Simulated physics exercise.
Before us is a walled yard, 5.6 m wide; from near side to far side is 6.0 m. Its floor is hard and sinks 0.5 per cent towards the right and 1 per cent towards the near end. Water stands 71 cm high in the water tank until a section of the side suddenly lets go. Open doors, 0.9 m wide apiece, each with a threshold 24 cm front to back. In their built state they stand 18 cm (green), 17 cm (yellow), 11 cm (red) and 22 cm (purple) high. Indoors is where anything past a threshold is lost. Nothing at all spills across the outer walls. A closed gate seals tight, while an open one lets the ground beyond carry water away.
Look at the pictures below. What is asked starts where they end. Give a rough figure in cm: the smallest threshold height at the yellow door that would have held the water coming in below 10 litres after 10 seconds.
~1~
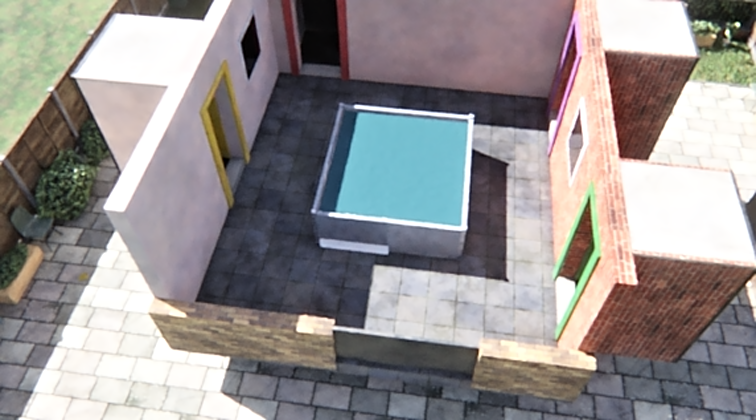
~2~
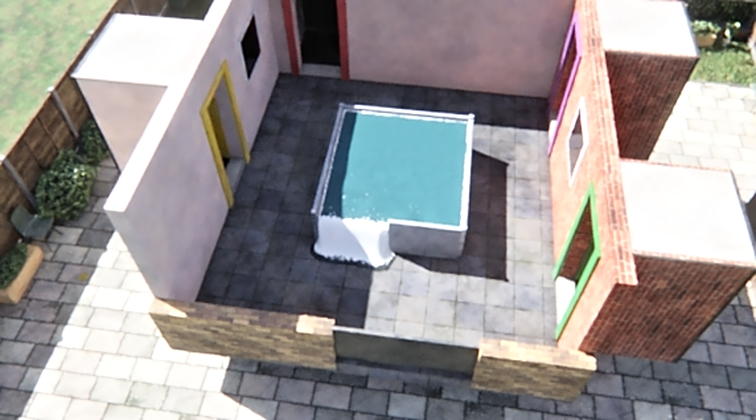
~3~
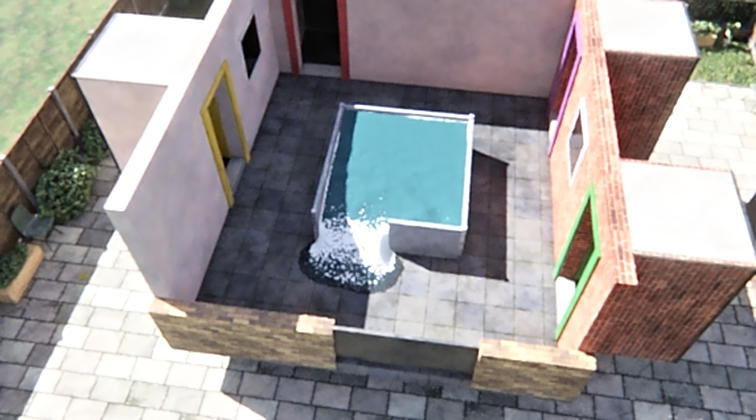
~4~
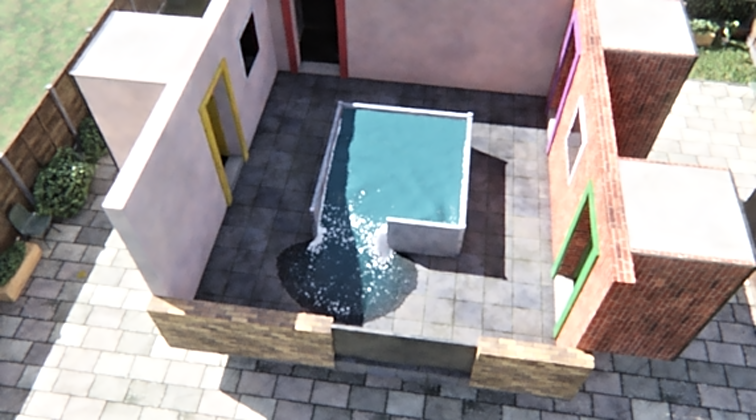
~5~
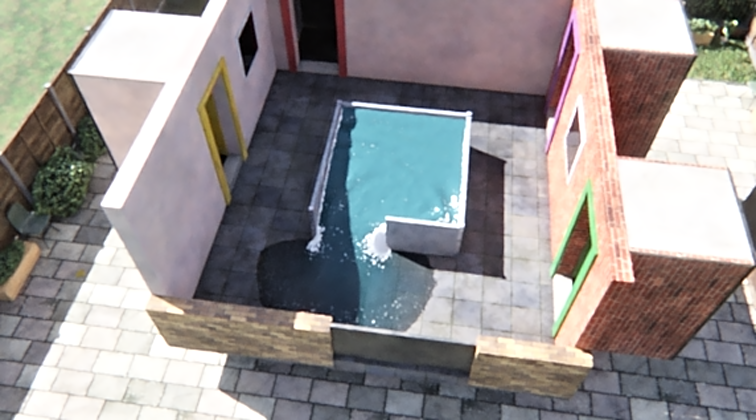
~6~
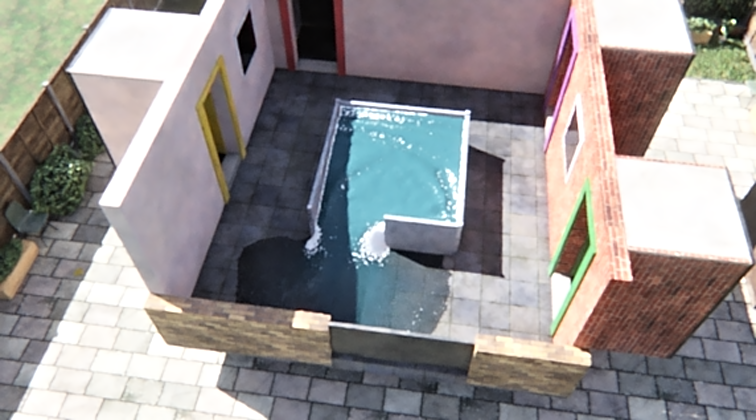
5 cm.
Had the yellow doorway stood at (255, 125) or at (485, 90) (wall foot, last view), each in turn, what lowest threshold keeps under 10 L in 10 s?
You'd want about 10.5 cm there first, then about 15 cm.
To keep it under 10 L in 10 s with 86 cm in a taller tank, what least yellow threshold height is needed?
Then around 6.5 centimetres.
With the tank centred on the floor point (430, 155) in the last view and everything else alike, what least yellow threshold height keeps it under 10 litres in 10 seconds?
Then it needs to be around 6.0 cm high.
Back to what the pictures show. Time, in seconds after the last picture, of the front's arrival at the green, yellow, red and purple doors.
Front arrival: Green 1.4 seconds, yellow 1.6 seconds, red 2.8 seconds, purple 3.0 seconds.
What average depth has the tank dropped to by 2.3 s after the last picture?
Close to 37 cm deep on average.
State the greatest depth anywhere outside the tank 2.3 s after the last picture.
About 42 cm.
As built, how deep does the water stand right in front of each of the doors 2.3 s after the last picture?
Lab note, depth in cm: Green 23; yellow 6; red 0; purple 0.
Then, 0.7 s after the last picture water covers 20 % of the floor, deepest (48 cm) near (322, 341); it has not reached the yellow door.
Then, 2.3 s after the last picture water covers 55 % of the floor, deepest (42 cm) near (194, 324); 6 cm at the yellow door, 0 litres in over its 17 cm threshold.
Then, 9.3 s after the last picture water covers 100 % of the floor, deepest (21 cm) near (528, 229); 7 cm at the yellow door, 0 litres in over its 17 cm threshold.
At the yellow door as built, the water peaked near 8 cm, 3.3 s after the last picture.
Run again over the same 10 s with other heights there, 14 litres in over 4.5 cm, 4 litres over 6 cm. The limit of 10 litres is kept from about 5 cm up.
